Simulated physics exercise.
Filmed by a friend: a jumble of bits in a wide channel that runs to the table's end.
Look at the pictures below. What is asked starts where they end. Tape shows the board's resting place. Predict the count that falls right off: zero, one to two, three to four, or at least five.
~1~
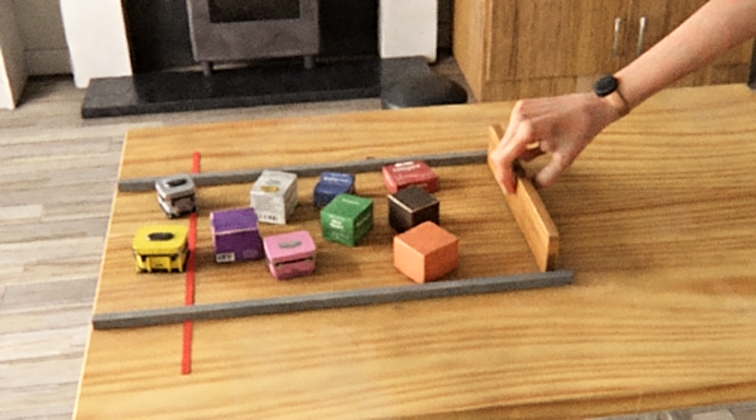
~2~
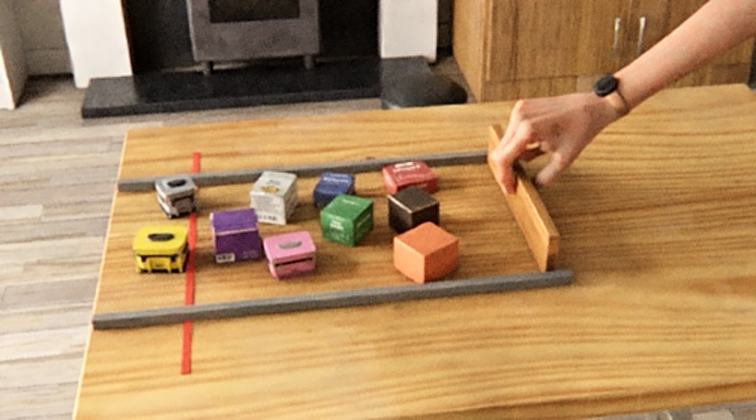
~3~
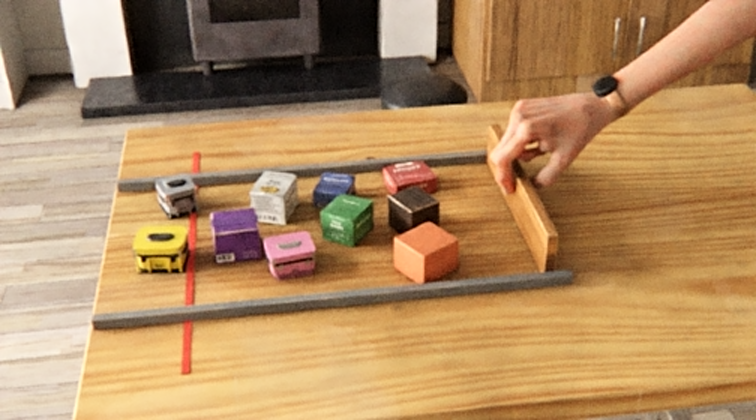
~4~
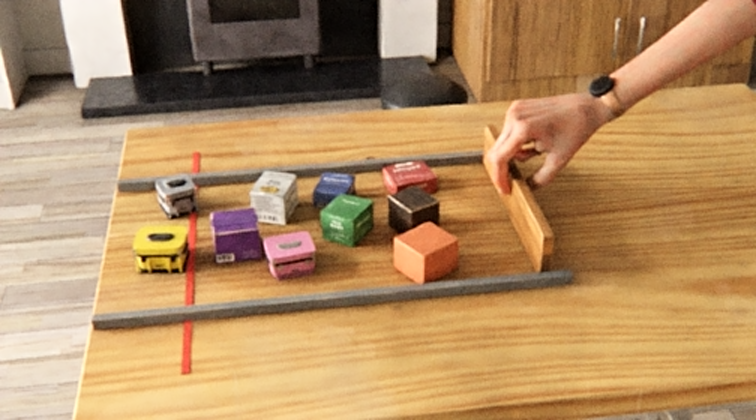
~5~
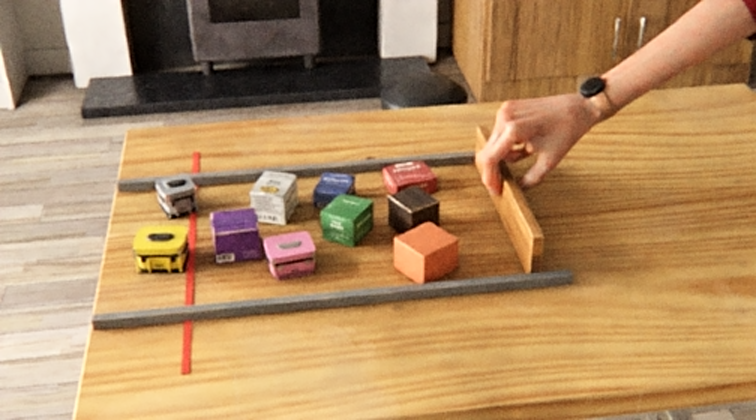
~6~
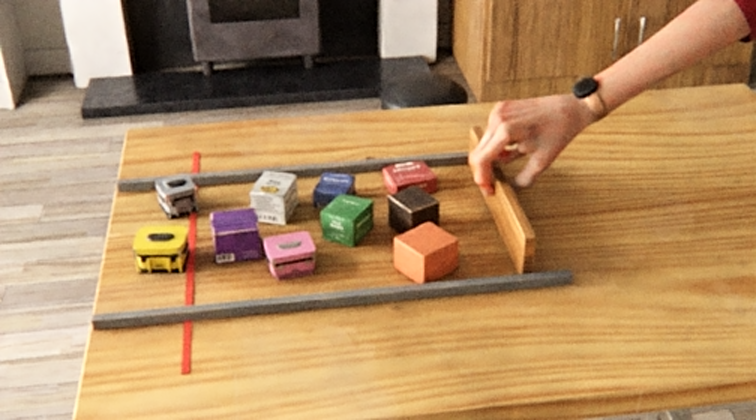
Most likely three, perhaps four, will tumble off the end.
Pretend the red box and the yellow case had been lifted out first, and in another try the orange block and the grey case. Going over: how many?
First 1, second 3.
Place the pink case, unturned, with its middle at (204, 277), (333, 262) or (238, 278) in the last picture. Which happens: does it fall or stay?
In order, the pink case sits tight; sits tight; sits tight.
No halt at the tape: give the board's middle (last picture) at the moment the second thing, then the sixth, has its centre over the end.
The first one at (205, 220), the next at (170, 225).
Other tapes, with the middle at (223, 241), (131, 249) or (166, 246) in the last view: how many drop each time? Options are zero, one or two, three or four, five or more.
First one to two, then at least five, then more than four.
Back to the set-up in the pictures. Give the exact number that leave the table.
Tally: 4.
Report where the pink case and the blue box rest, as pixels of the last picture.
You'll see the pink case at (117, 272), with the blue box at (129, 214).
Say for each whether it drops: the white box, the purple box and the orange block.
Here's how it plays out: The white box ends up off, the purple box ends up off and the orange block stays where it is.
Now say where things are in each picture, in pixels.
In the first frame, yellow case (162, 249); grey case (177, 195); purple box (236, 235); board (520, 194); tape (192, 244).
In the second frame, grey case (177, 196); black block (414, 214).
In the third frame, purple box (236, 235); board (519, 194).
In the fourth frame, yellow case (162, 250); red box (410, 180).
In the fifth frame, grey case (177, 196); white box (275, 197).
In the sixth frame, yellow case (162, 250); grey case (177, 196); purple box (236, 235); board (499, 196); tape (192, 244).
Soon after, none off yet; yellow case at rest near (162, 250); grey case at rest near (177, 196); purple box at rest near (236, 235).
At rest, the number that fall off is three or four; fallen, white box, purple box, grey case and yellow case.
